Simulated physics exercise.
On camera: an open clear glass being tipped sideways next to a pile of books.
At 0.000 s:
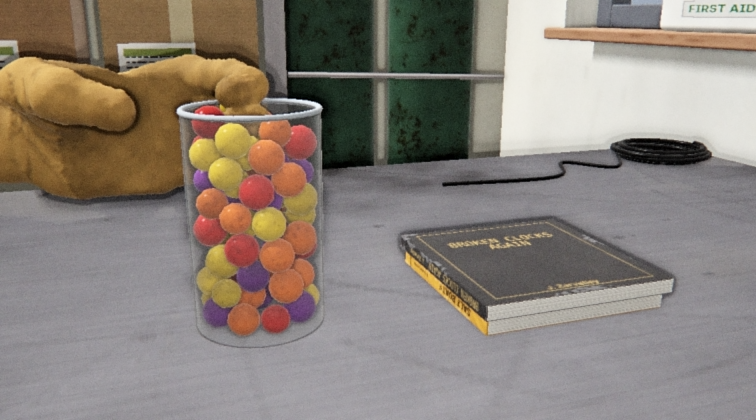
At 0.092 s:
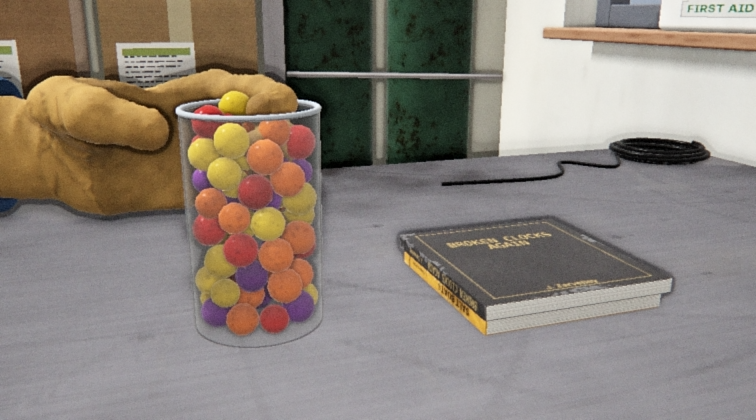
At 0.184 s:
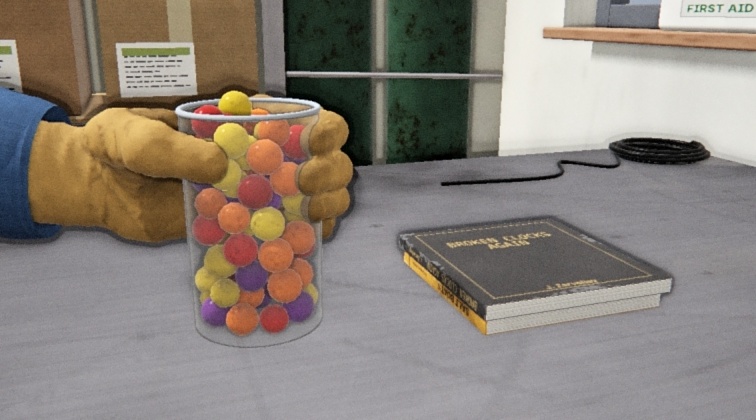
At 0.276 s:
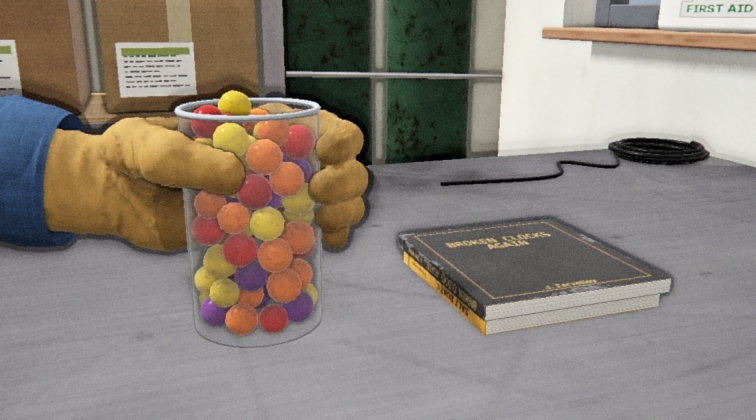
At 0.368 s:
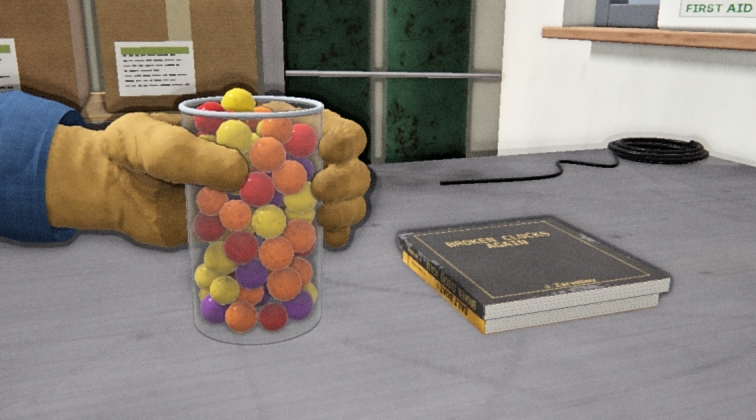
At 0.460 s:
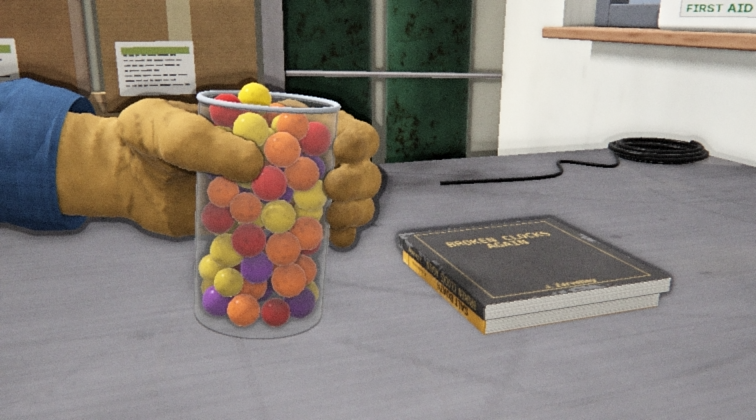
A clear glass full to the rim with red, orange, yellow and purple balls stands on a grey tabletop, seen from slightly above by a still camera. To its right lie dark books with a yellow spine, a coiled black cable behind them and cardboard boxes at back left. A tan-gloved hand in a blue sleeve wraps around the glass, then leans it slightly right.
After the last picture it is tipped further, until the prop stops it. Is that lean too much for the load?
Once it rests there, the filling starts tumbling out.
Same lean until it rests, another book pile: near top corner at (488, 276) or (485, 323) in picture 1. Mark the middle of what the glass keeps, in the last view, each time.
First near (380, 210), then near (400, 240).
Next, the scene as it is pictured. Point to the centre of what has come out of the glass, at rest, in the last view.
Around (641, 253).
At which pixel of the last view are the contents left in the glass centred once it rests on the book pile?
Roughly at (392, 225).
Around 0.93 s, the glass leans 42°; everything is still inside.
Around 1.34 s, the glass leans 72°; a small part of the gumballs out of it.
Around 1.70 s, the glass rests on the book pile at 74°; a small part of the gumballs out of it.
Finally (2.8 s), the glass rests on the book pile at 74°; a small part of the gumballs out of it.
